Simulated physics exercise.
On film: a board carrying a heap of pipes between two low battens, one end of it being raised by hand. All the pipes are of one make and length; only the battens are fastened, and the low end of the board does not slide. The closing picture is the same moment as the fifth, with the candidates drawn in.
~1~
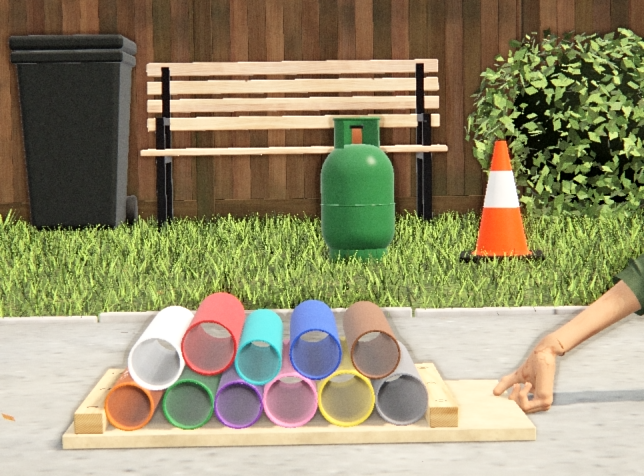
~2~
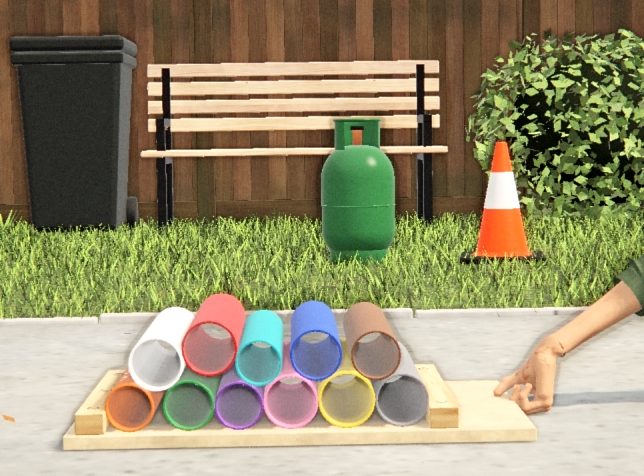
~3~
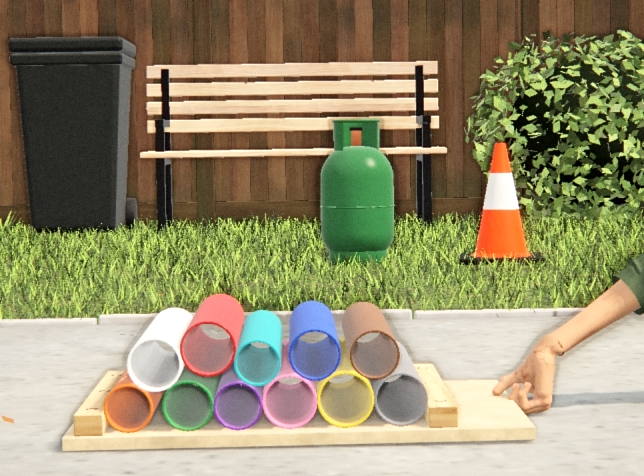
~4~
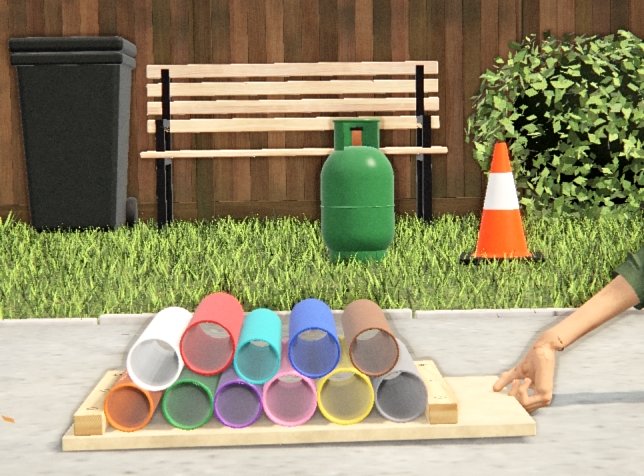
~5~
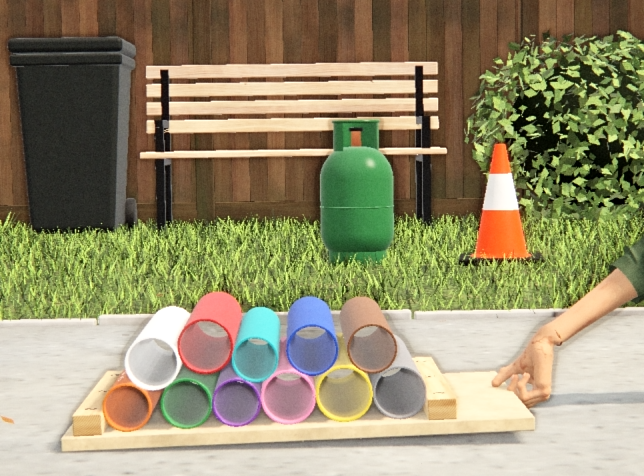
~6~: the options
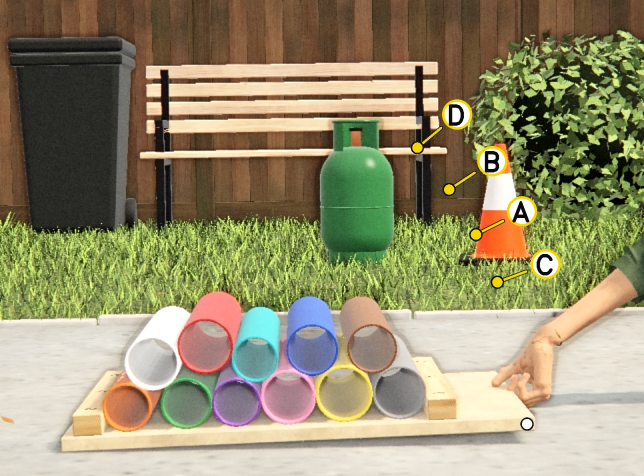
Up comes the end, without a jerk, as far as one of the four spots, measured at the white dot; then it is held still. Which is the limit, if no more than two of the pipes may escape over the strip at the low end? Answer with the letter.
Mark C is as high as it can go.
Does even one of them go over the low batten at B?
Yes, at B.
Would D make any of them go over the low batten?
Yes.
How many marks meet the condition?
One of the four.
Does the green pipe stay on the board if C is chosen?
The green pipe: Yes.
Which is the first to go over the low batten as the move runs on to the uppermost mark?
First is the white one.
On the marked copy, A at (476, 235); B at (449, 189); C at (497, 282); D at (417, 148); the white dot at (527, 424).
Taking C. A third of the way, board at 14°.
Two thirds of the way, board at 20°.
When it is over, board at 20°, two over the low batten (white, red).
As for the rest, A three over the low batten (white, turquoise, red); B four over the low batten (white, turquoise, blue, red); D five over the low batten.
